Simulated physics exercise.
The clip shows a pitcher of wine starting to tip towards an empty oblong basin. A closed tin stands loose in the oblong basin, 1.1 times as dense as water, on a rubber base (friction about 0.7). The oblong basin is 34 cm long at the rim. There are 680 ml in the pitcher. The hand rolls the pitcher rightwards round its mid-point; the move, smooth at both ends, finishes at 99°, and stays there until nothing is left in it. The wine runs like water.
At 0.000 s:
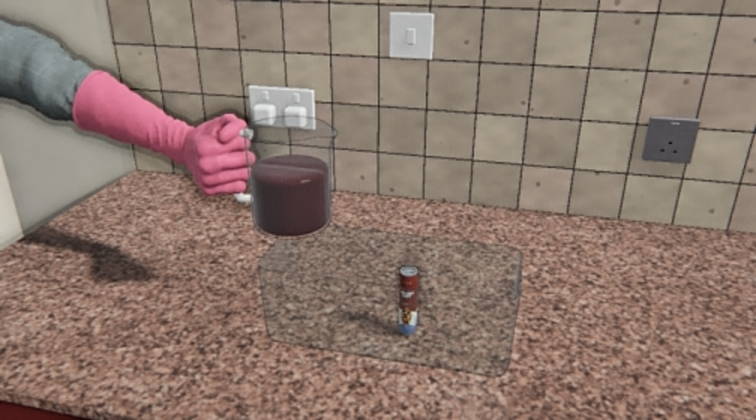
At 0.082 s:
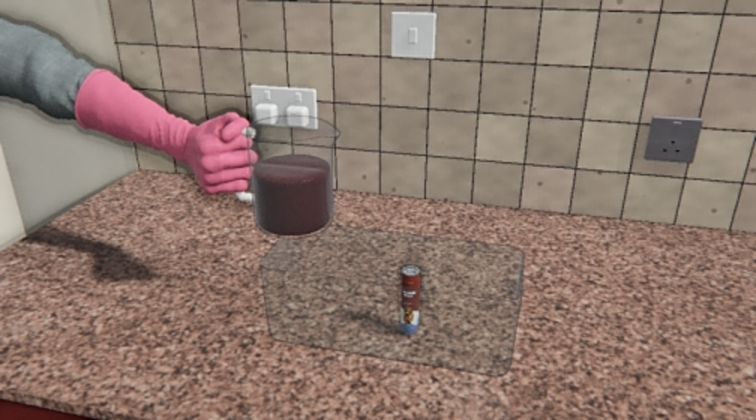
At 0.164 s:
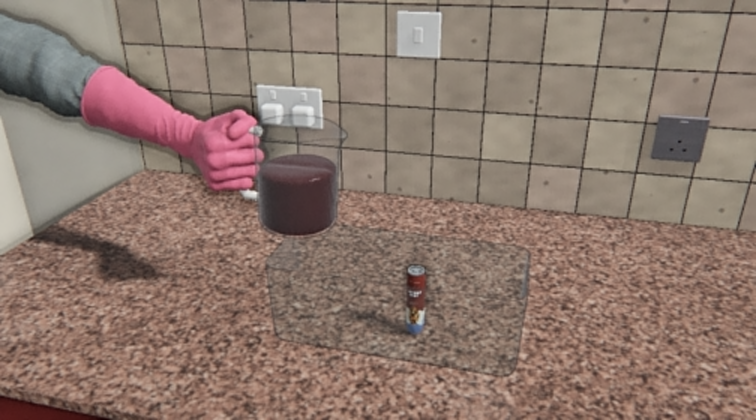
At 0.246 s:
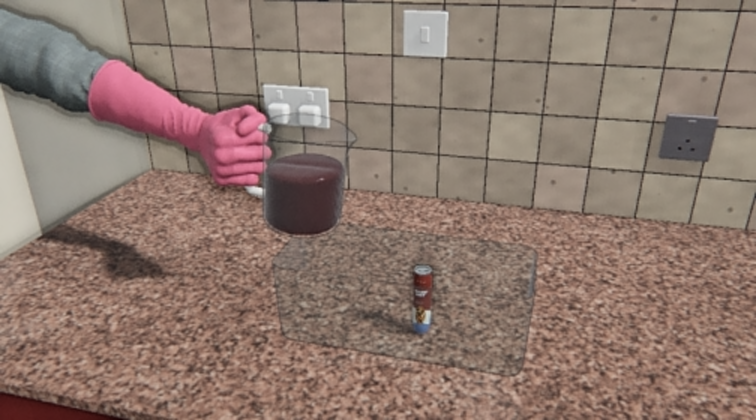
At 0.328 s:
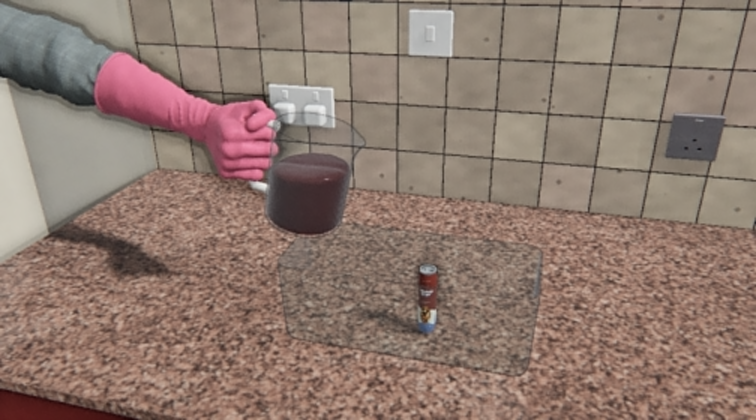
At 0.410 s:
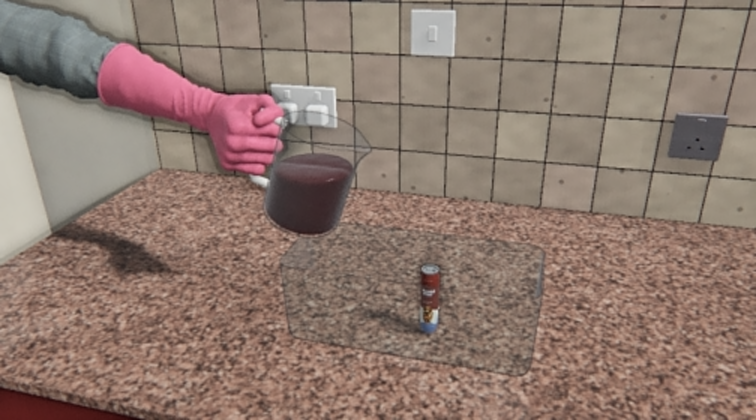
To begin with, a pink-gloved hand holds a clear pitcher of dark wine upright above a granite counter, up and to the left of a small red tin standing in an empty see-through basin. The hand then gradually rolls the pitcher rightwards, leaning it modestly, while the tin stays standing.
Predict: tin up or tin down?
The tin topples.
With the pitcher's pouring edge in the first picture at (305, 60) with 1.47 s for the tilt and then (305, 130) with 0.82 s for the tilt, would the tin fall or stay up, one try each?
First it falls; then it remains upright.
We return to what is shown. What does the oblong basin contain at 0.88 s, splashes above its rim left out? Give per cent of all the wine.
Some 0 per cent.
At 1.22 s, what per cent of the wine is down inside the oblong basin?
About 38 per cent.
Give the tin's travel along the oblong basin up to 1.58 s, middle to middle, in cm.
About 9 cm.
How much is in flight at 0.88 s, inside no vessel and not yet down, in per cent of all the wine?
Some 4 per cent.
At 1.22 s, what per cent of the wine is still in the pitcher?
Near 48 in a hundred.
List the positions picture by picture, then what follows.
In the first picture, it leans 0°; its right rim is at (337, 134); the wine meets the walls at (256, 163) and (328, 170); the oblong basin's rim runs from (274, 244) to (521, 275); the tin's top is at (409, 274).
In the second picture, it leans 1°; its right rim is at (340, 134); the wine meets the walls at (258, 163) and (330, 169).
In the third picture, it leans 3°; its right rim is at (347, 136); the wine meets the walls at (264, 163) and (336, 169).
In the fourth picture, it leans 7°; its right rim is at (356, 139); the wine meets the walls at (271, 163) and (343, 169).
In the fifth picture, it leans 12°; its right rim is at (365, 144); the wine meets the walls at (276, 162) and (349, 169).
In the sixth picture, it leans 18°; its right rim is at (371, 150); the wine meets the walls at (278, 162) and (353, 169).
Then, 0.88 s in, the tilt is 64° and 95 per cent is still to pour; the tin stands where it began.
Then, 1.22 s in, the tilt is 92° and 47 per cent is still to pour; the tin stands 3 cm from where it began.
Then, 1.58 s in, the tilt is 99° and 10 per cent is still to pour; the tin lies on its side.
Then, 1.97 s in, the tilt is 99° and 1 per cent is still to pour; the tin lies on its side.
Finally, the tin lies on its side.
